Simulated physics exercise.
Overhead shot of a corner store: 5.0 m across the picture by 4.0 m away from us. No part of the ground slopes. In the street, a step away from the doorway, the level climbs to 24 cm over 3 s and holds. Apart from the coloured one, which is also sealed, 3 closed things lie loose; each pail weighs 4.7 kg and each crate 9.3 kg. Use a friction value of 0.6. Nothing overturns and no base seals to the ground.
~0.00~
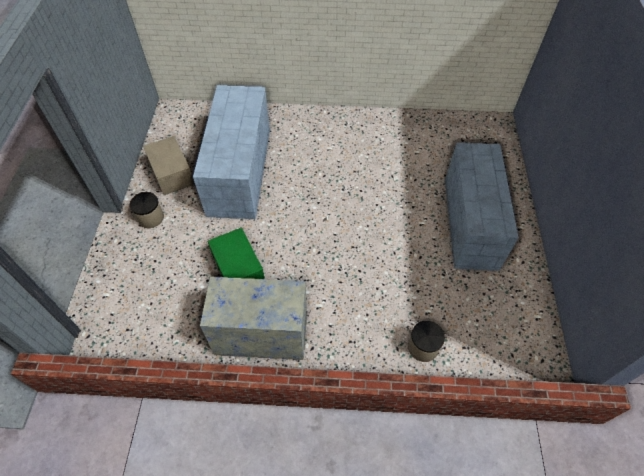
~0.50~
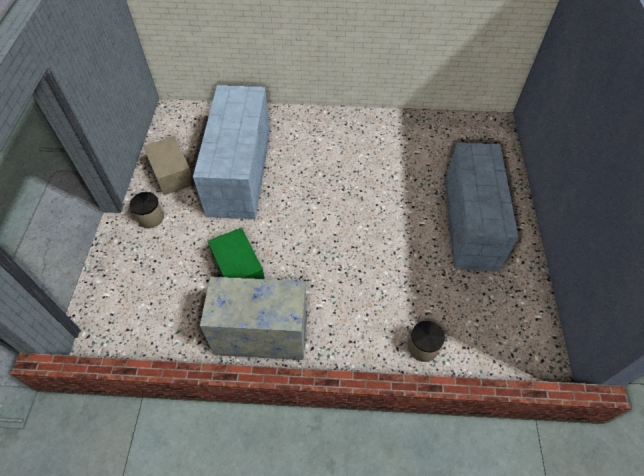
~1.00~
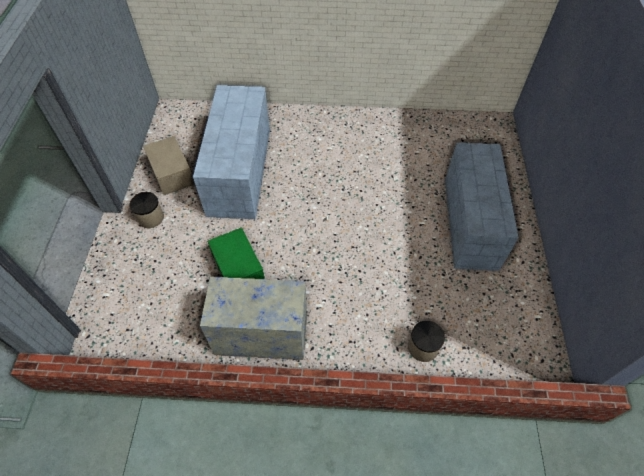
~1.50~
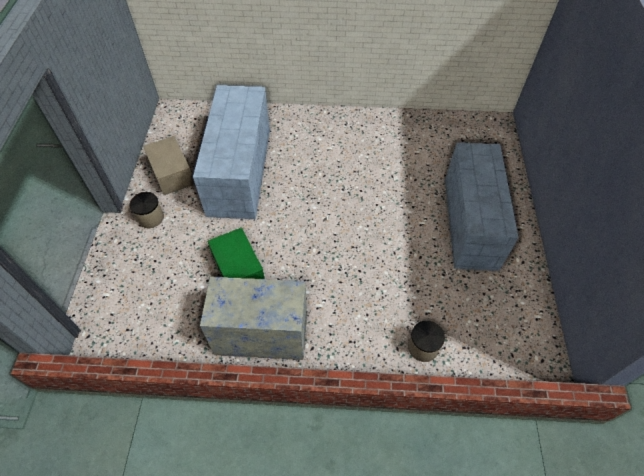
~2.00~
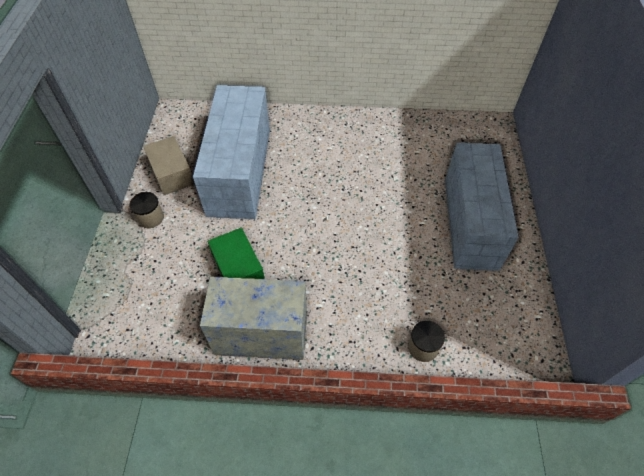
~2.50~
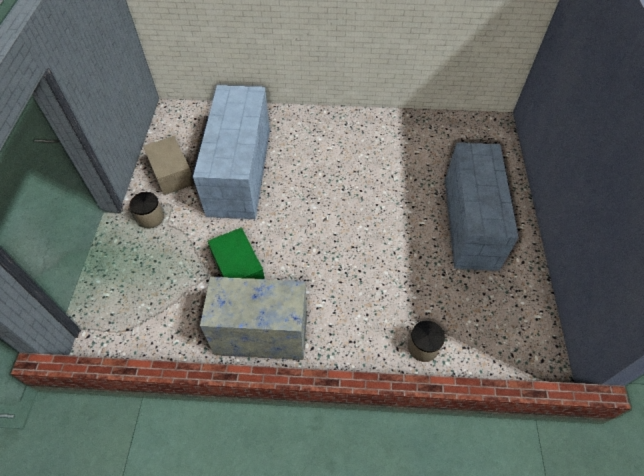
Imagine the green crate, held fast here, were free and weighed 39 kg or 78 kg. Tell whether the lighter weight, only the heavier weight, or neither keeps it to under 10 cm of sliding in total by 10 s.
Prediction: Only the greater amount steadies it.
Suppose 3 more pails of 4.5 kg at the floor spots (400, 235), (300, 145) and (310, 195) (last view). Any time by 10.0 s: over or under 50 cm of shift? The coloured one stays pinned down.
First: Beyond the limit; second: Inside the limit; third: Inside the limit.
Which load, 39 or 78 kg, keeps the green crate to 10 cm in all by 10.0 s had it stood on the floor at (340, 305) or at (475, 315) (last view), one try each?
For the first spot the lighter suffices, for the second the lighter suffices.
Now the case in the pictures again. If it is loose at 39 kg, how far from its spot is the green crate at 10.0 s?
I'd put it at about 120 cm.
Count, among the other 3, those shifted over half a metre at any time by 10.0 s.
Counting them up, I find 3.
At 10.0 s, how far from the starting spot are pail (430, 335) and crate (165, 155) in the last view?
The first is 150 cm from its start, the second 120 cm.
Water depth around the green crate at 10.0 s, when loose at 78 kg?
About 13 cm.
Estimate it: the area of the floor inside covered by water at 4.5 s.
Wet area: Approx. 8.5 m2.
After 3.5 s the green crate would be 0 cm from its start with 39 kg and 0 cm from its start with 78 kg; 8 cm of water round it then.
After 4.5 s the green crate would be 35 cm from its start with 39 kg and 0 cm from its start with 78 kg; 12 cm of water round it then.
After 7.0 s the green crate would be 110 cm from its start with 39 kg and 0 cm from its start with 78 kg; 13 cm of water round it then.
After 10.0 s the green crate would be 127 cm from its start with 39 kg and 0 cm from its start with 78 kg; 13 cm of water round it then.
